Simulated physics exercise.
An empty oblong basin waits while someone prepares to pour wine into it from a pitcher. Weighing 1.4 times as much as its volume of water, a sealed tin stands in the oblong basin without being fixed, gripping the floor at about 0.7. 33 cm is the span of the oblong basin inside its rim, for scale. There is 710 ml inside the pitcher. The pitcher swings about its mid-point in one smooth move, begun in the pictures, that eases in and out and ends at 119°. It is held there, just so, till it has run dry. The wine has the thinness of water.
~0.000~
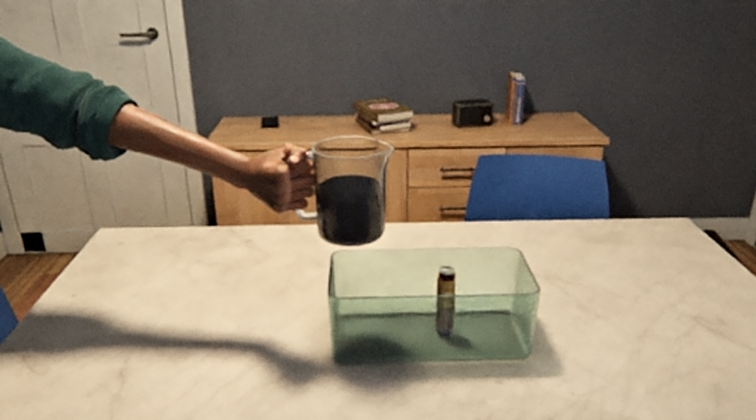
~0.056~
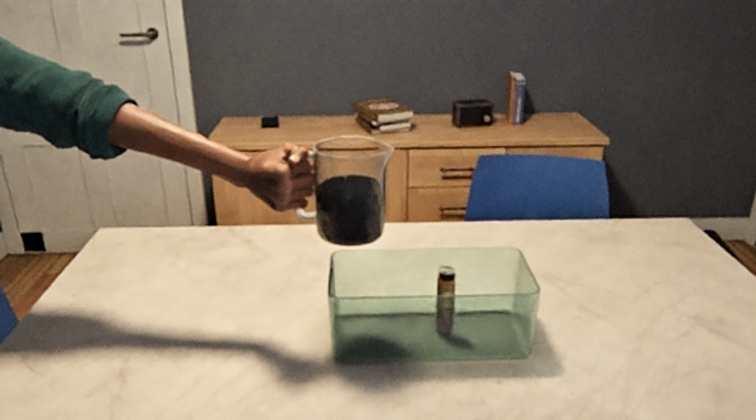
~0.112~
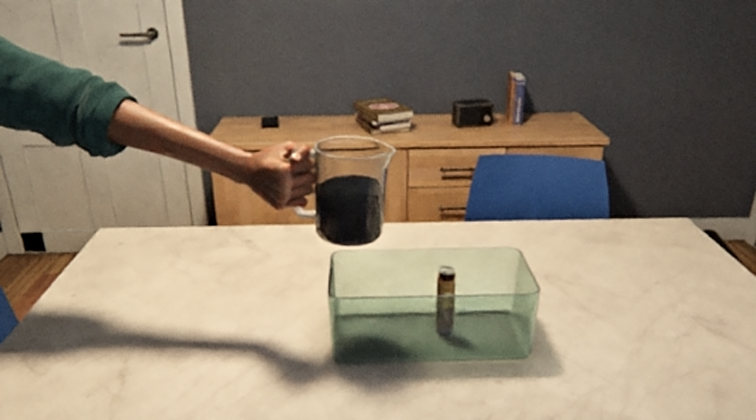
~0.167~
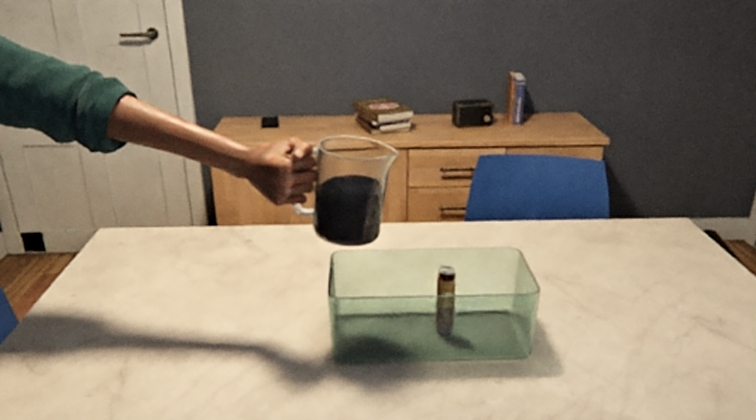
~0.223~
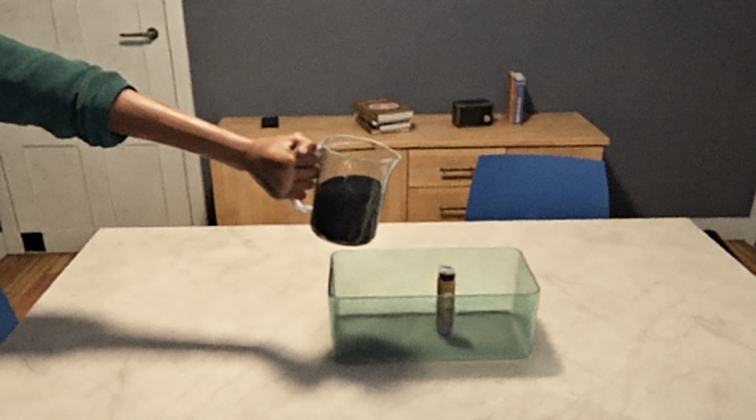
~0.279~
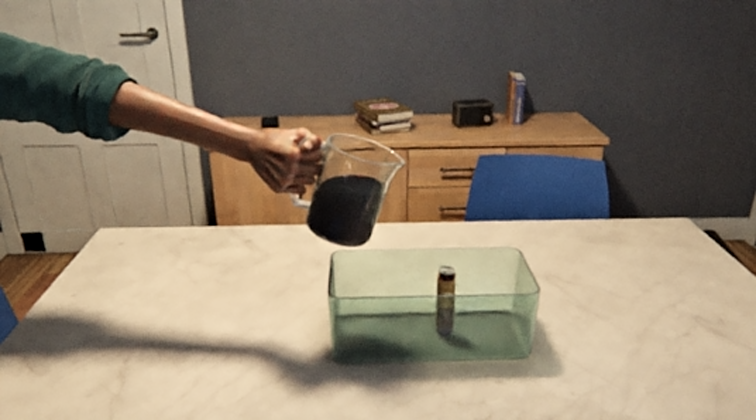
A hand gradually tilts a glass pitcher of dark liquid rightward above a green basin.
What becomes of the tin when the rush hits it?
Looks like it will overturn.
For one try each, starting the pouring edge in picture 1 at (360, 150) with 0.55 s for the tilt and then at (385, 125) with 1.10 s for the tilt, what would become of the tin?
First it stays up; then it goes over.
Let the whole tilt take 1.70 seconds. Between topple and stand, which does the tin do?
Result: Tin tipped over.
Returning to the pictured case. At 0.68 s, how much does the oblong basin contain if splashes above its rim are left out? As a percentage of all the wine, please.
Close to 0 in a hundred.
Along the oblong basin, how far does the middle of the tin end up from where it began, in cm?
Roughly 7.0 cm.
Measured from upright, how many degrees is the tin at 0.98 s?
I'd say it's tipped close to 10 degrees.
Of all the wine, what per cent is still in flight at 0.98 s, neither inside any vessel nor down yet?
Near 18 percent.
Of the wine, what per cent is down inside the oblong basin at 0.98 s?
My estimate is about 58 percent.
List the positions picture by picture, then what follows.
In the first picture, it leans 0°; its right rim is at (394, 148); the wine meets the walls at (317, 185) and (383, 184); the oblong basin's rim runs from (330, 274) to (530, 270); the tin's top is at (447, 273).
In the second picture, it leans 1°; its right rim is at (394, 148); the wine meets the walls at (317, 185) and (383, 184).
In the third picture, it leans 3°; its right rim is at (396, 150); the wine meets the walls at (318, 185) and (384, 184).
In the fourth picture, it leans 6°; its right rim is at (398, 153); the wine meets the walls at (317, 186) and (384, 184).
In the fifth picture, it leans 11°; its right rim is at (402, 157); the wine meets the walls at (318, 186) and (385, 185).
In the sixth picture, it leans 17°; its right rim is at (405, 162); the wine meets the walls at (316, 187) and (385, 185).
By 0.68 s the tilt is 79° and 92 per cent is still to pour; the tin stands where it began.
By 0.98 s the tilt is 114° and 24 per cent is still to pour; the tin leans 9°.
By 1.28 s the tilt is 119° and 0 per cent is still to pour; the tin lies on its side.
By 1.62 s the tilt is 119° and 0 per cent is still to pour; the tin lies on its side.
At rest the tin lies on its side.
